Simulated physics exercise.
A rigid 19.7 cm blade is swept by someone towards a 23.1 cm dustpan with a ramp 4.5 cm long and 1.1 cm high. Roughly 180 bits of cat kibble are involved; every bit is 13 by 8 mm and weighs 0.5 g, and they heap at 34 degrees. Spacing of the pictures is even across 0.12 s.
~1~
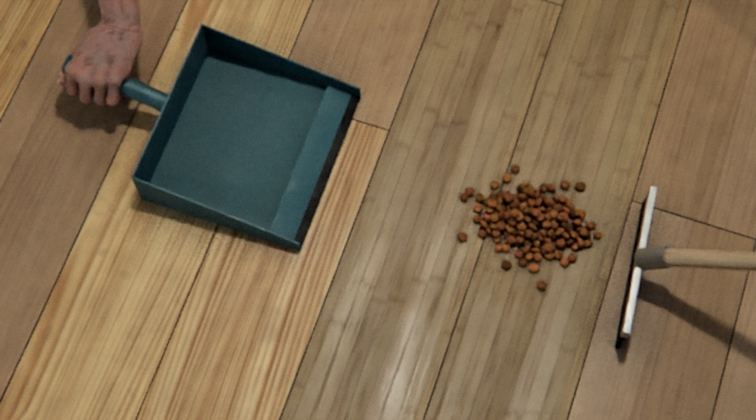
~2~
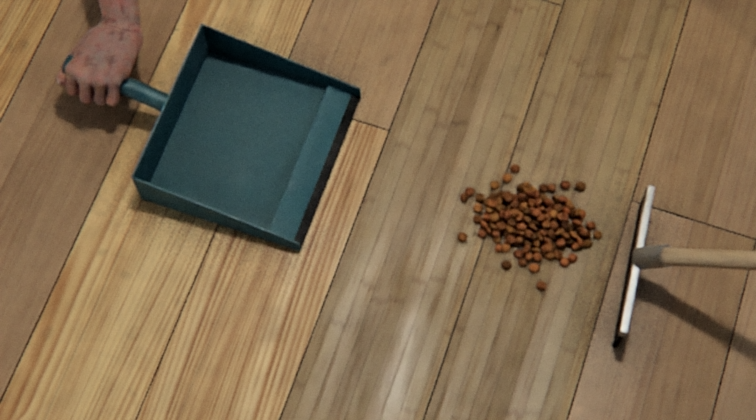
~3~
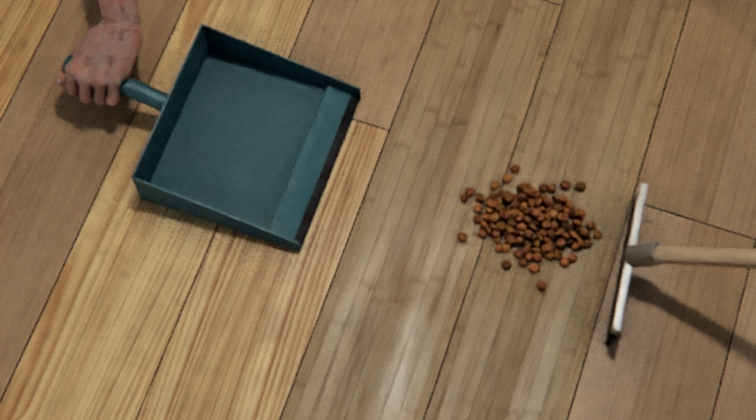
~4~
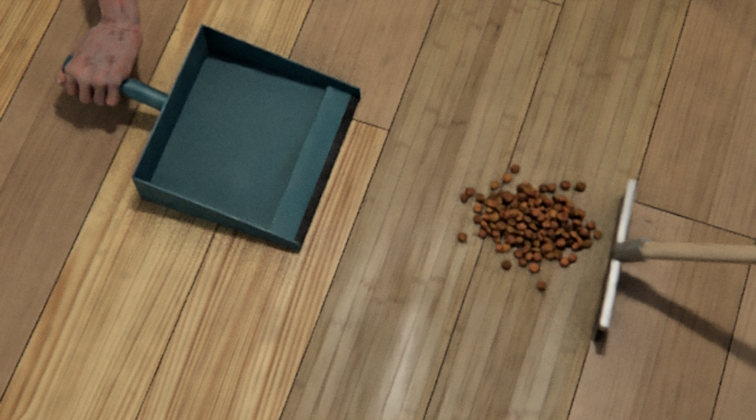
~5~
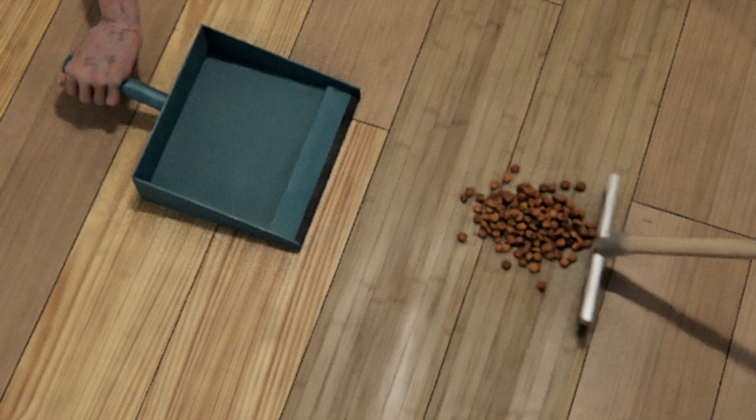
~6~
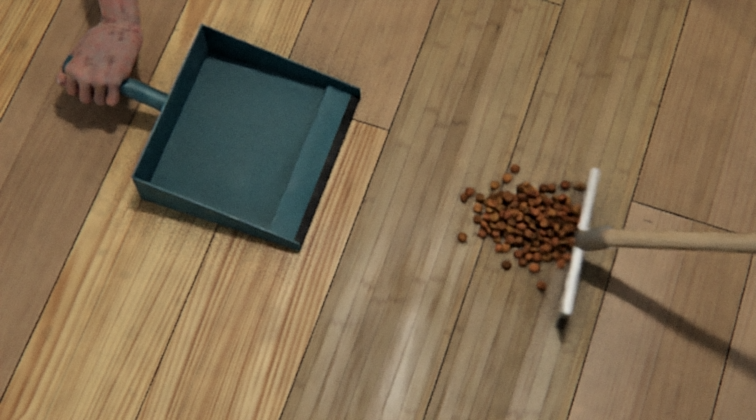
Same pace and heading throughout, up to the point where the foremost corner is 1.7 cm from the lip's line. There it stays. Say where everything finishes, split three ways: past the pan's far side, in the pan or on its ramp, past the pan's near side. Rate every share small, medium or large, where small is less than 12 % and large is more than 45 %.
Ratings - past the pan's far side: Small; in the pan or on its ramp: Large; past the pan's near side: Small.
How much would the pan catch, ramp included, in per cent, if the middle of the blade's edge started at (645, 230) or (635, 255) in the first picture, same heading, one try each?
Estimates: 55 percent and 60 percent.
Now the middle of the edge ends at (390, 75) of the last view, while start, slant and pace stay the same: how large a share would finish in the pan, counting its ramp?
Share caught: Approx. 20 %.
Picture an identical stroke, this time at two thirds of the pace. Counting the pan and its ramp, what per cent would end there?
Then some 55 in a hundred.
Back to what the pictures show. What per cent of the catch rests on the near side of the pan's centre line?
About 50 per cent.
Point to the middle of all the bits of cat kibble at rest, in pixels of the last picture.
(319, 162).
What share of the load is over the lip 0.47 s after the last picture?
Some 60 per cent.
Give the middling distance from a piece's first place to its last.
It comes to some 30 cm.
Then, 0.14 s after the last picture, middle of the blade 17 cm from the lip; 0 % over the lip, far side 5 %, near side 0 %.
Then, 0.24 s after the last picture, middle of the blade 6 cm from the lip; 0 % over the lip, far side 10 %, near side 0 %.
Then, 0.47 s after the last picture, middle of the blade 2 cm from the lip; 60 % over the lip, far side 10 %, near side 5 %.
In the end, far side 10 %, pan 60 %, near side 5 %, in front of the lip or behind the blade 25 %.
